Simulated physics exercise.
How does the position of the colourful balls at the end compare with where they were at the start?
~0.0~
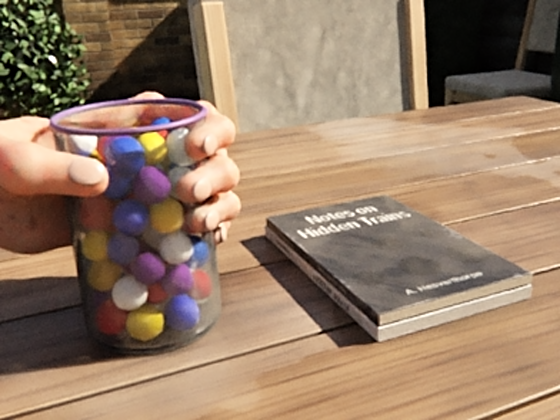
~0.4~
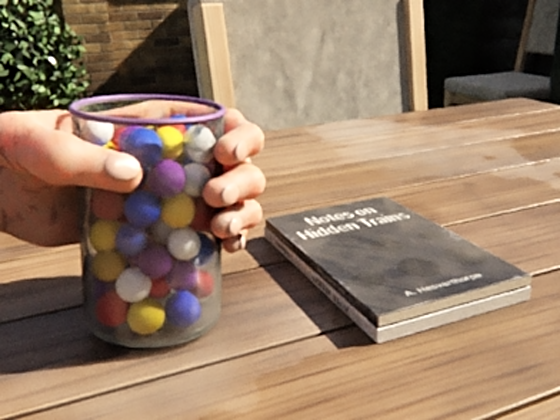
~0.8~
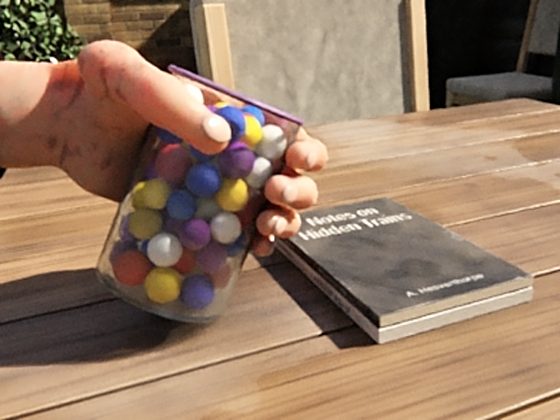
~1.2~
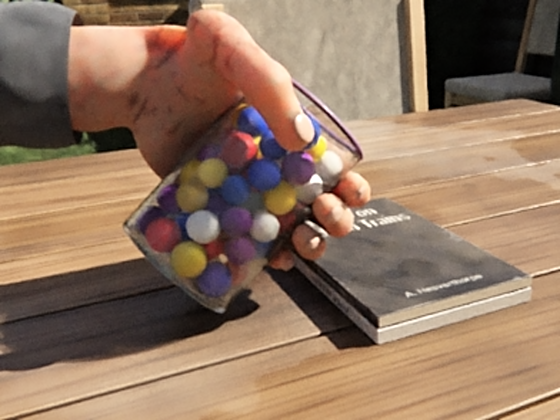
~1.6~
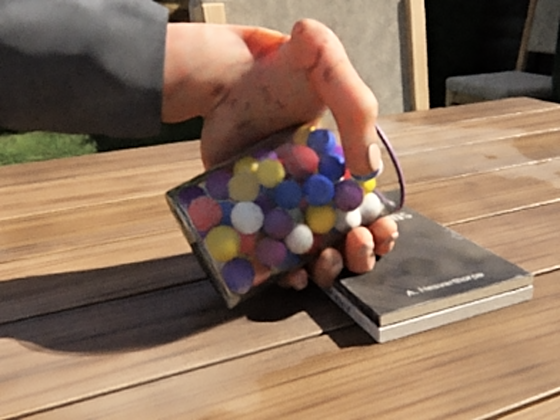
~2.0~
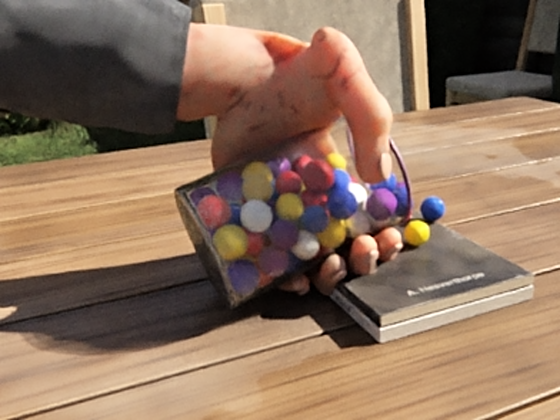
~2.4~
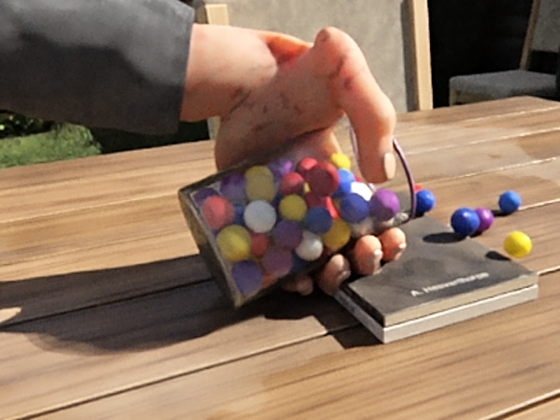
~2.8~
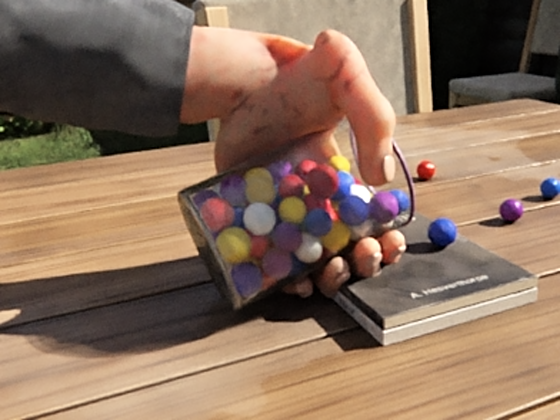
At the start they are all in the upright glass at the left of the table. By the end they are farther right, most of them in the tipped glass leaning on the books and a few lying loose beyond its rim.
